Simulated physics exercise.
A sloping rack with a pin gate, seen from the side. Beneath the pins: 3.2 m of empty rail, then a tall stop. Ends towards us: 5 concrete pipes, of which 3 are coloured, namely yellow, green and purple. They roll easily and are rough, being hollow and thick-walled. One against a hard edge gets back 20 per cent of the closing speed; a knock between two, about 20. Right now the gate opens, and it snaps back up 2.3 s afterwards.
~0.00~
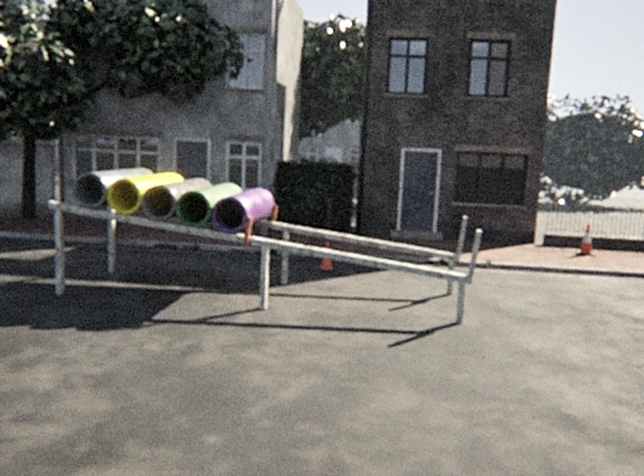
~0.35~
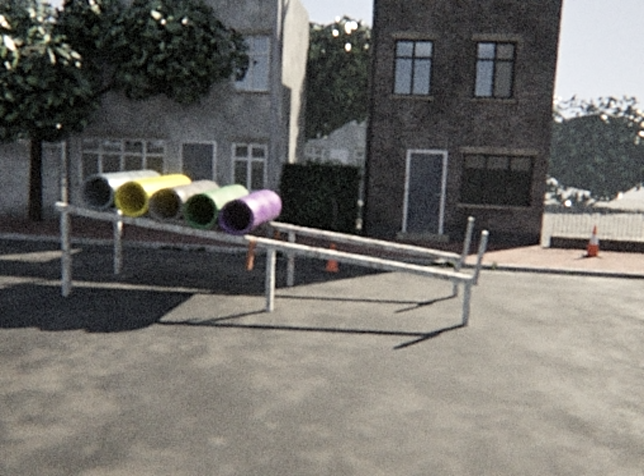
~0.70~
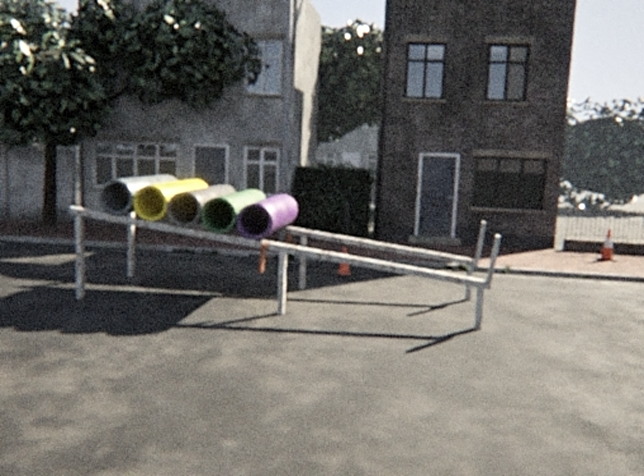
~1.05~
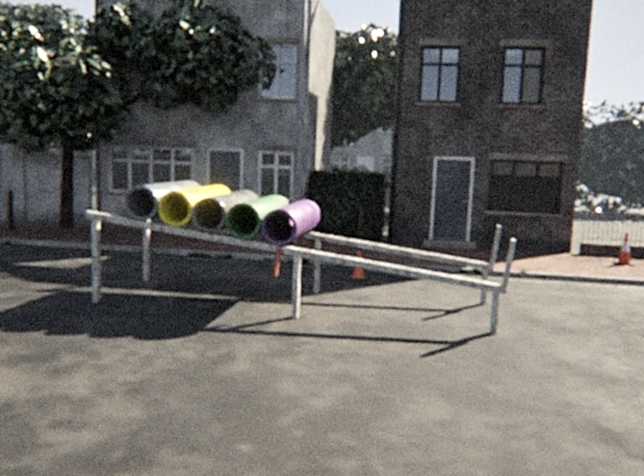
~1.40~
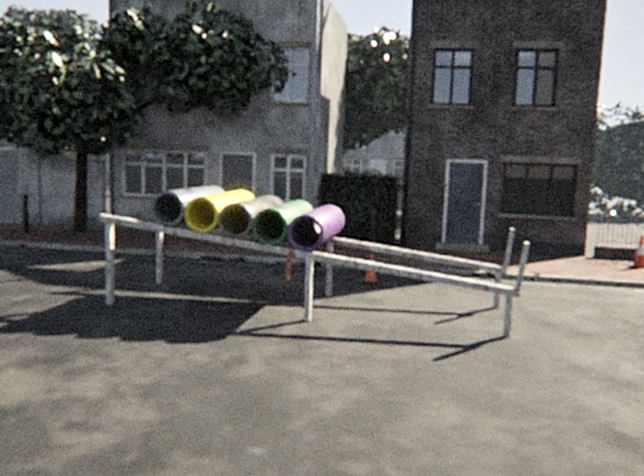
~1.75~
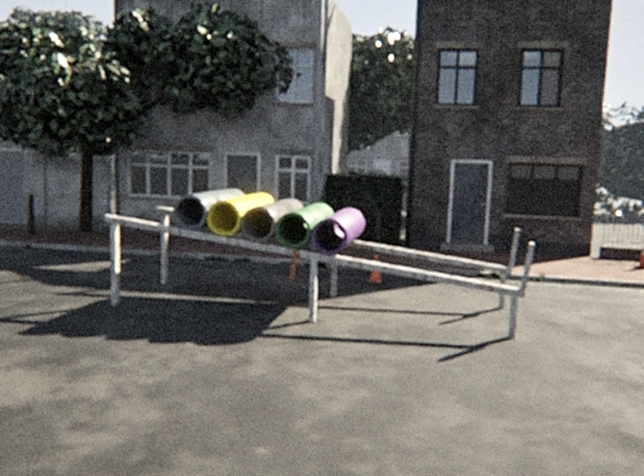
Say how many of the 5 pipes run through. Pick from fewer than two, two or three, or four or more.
The number is two or three.
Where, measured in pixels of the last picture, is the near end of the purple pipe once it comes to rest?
My best guess is somewhere around (505, 267).
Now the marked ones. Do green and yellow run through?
Green: Away. Yellow: Held.
After 2.0 s, yellow is on the rails, 90 cm above the pins, rolling right; green is on the rails, 15 cm below the pins, rolling right; purple is on the rails, 65 cm below the pins, rolling right; 2 of 5 have passed.
After 2.3 s, yellow is on the rails, 55 cm above the pins, rolling right; green is on the rails, 45 cm below the pins, rolling right; purple is on the rails, 100 cm below the pins, rolling right; 2 of 5 have passed.
After 2.5 s, yellow is on the rails, 35 cm above the pins, rolling right; green is on the rails, 70 cm below the pins, rolling right; purple is on the rails, 125 cm below the pins, rolling right; 3 of 5 have passed.
At rest (4.6 s), yellow is on the rails, 30 cm above the pins; green is on the rails, 235 cm below the pins; purple is on the rails, 285 cm below the pins; 3 of 5 have passed.
